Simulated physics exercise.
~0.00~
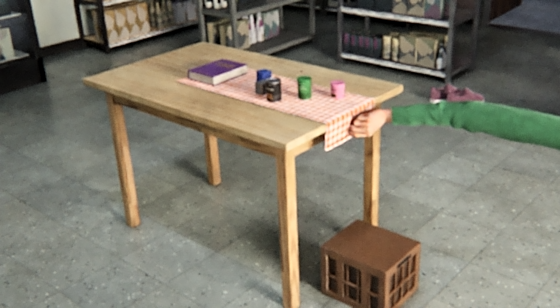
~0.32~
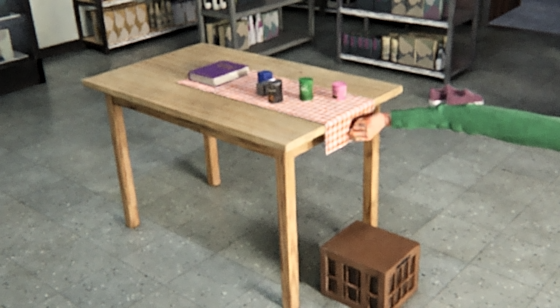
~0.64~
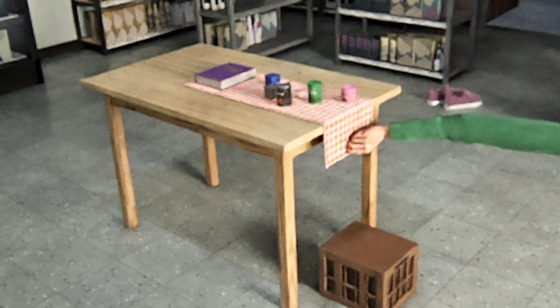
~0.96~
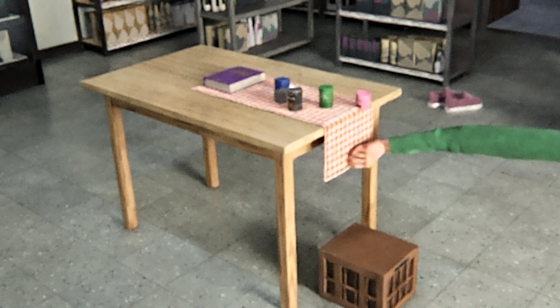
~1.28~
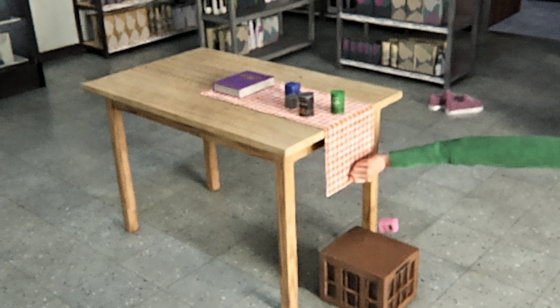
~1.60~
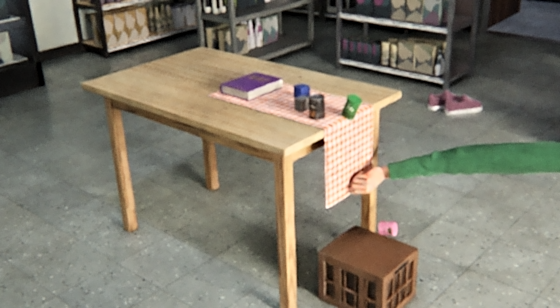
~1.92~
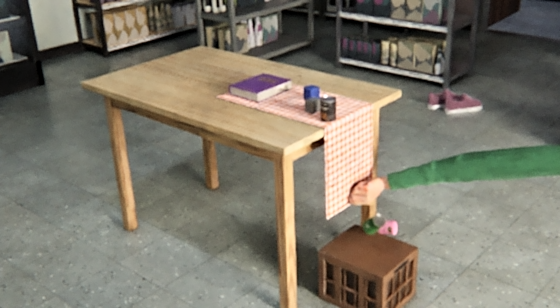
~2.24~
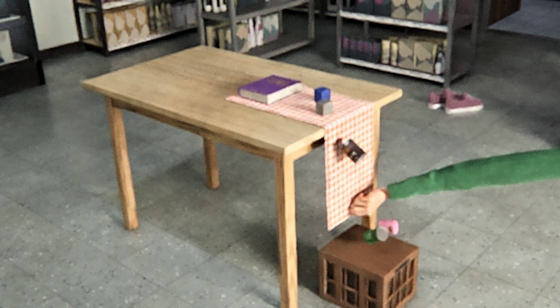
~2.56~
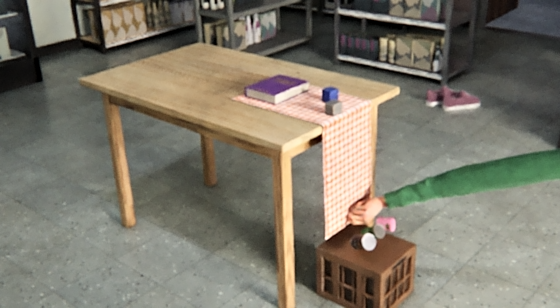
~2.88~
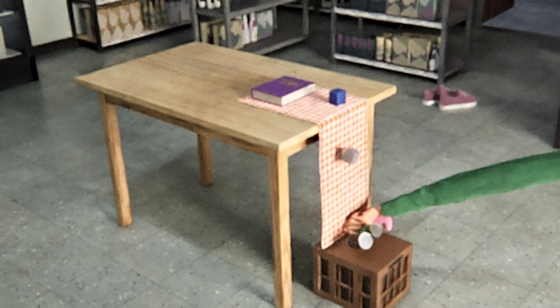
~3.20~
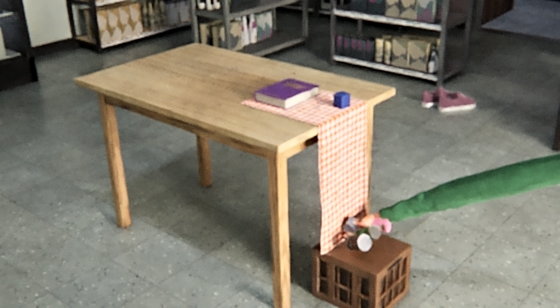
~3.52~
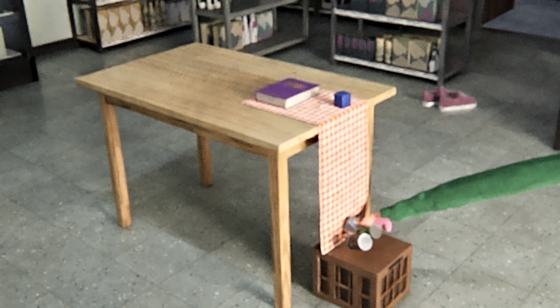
In a library, a hand pulls a checked runner down, spilling four items off a table.
